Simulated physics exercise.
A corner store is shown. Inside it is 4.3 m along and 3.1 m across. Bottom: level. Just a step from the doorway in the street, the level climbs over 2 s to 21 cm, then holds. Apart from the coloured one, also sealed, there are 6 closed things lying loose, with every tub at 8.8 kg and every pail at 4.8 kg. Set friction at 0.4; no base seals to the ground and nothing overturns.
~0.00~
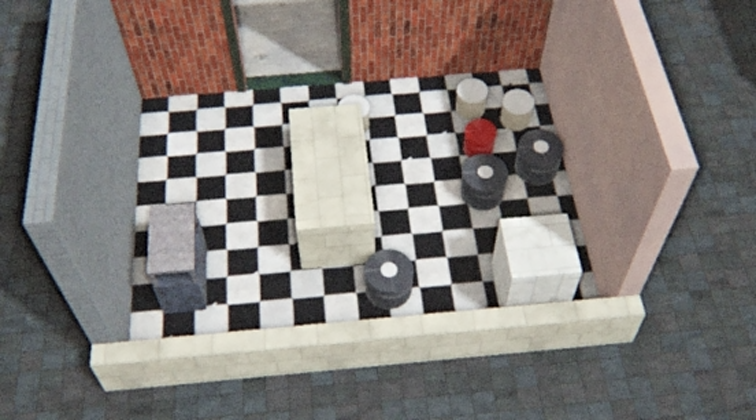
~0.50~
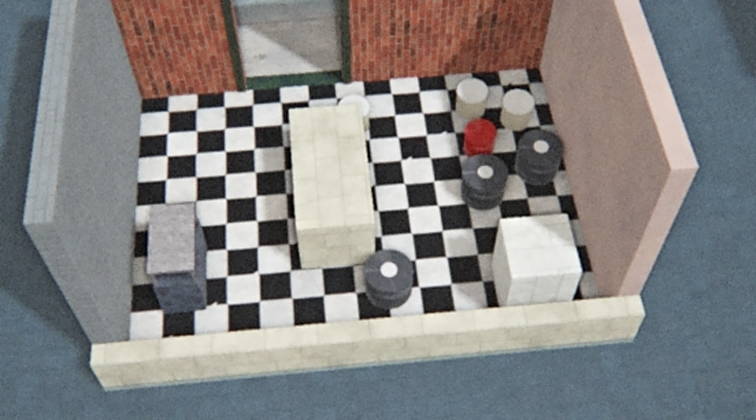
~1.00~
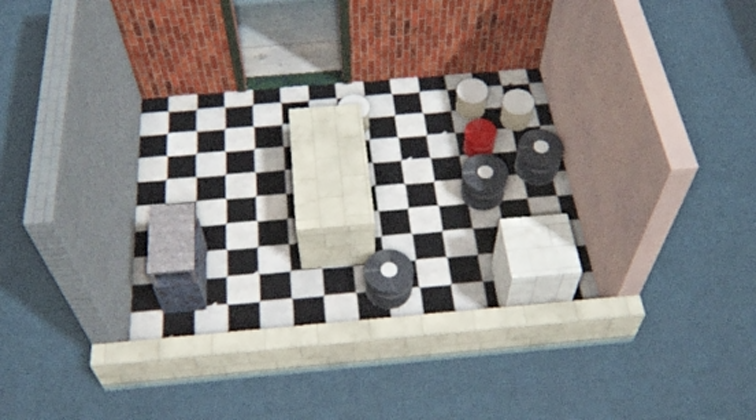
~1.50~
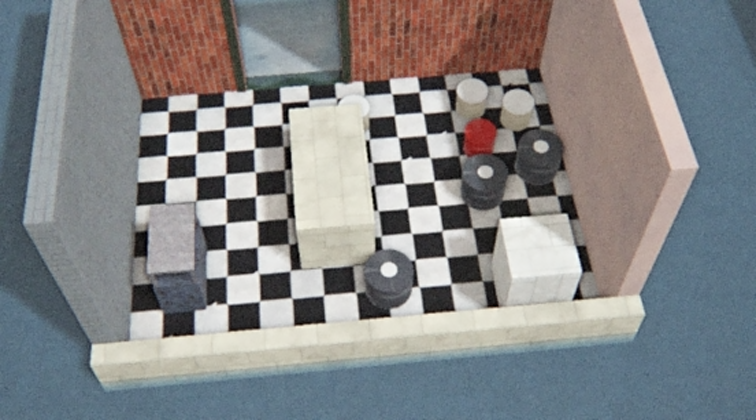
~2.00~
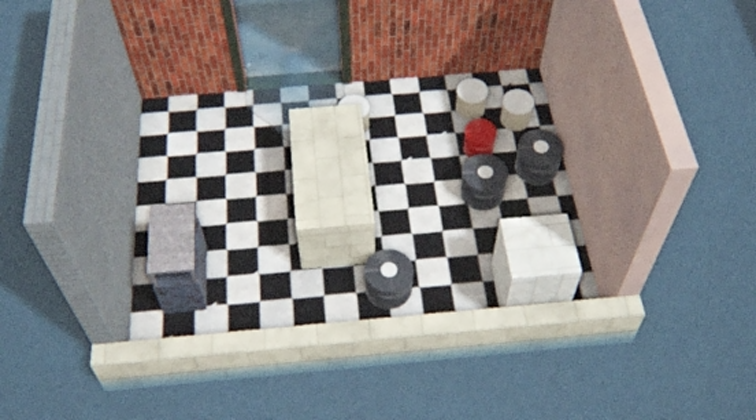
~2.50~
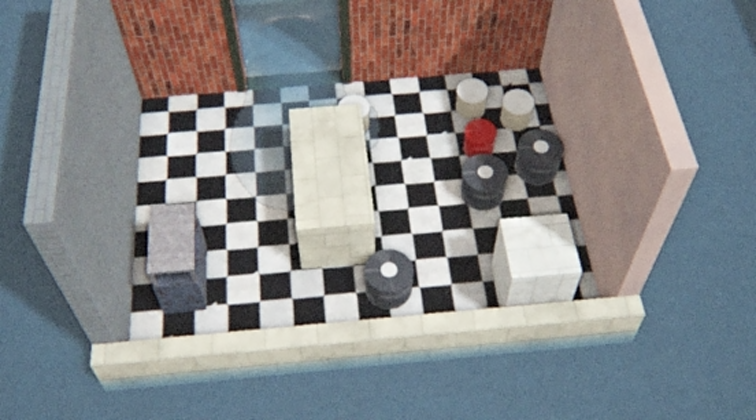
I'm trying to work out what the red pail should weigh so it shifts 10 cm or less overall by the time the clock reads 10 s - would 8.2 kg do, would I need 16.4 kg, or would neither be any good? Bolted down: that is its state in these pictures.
Looks to me like only the heavy option works.
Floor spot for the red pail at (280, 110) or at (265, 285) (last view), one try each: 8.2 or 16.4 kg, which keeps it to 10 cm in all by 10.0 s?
Respectively, neither option succeeds and the heavy option is needed.
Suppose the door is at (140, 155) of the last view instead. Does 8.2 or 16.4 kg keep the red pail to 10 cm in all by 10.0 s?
Lab note: Upper mass required.
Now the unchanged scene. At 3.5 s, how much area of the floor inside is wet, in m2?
Somewhere about 6.0 m2, give or take.
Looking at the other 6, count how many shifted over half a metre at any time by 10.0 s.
5 in all.
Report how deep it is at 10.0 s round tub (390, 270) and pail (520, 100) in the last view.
First about 9 cm, second about 12 cm.
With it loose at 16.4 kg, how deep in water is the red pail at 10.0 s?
Depth: Approx. 9 cm.
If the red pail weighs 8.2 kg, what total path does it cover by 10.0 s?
Adding it all up, something like 20 cm.
After 3.5 s the red pail would be 0 cm from its start with 8.2 kg and 0 cm from its start with 16.4 kg; 3 cm of water round it then.
After 4.5 s the red pail would be 5 cm from its start with 8.2 kg and 0 cm from its start with 16.4 kg; 6 cm of water round it then.
After 7.0 s the red pail would be 5 cm from its start with 8.2 kg and 0 cm from its start with 16.4 kg; 7 cm of water round it then.
After 10.0 s the red pail would be 17 cm from its start with 8.2 kg and 0 cm from its start with 16.4 kg; 9 cm of water round it then.
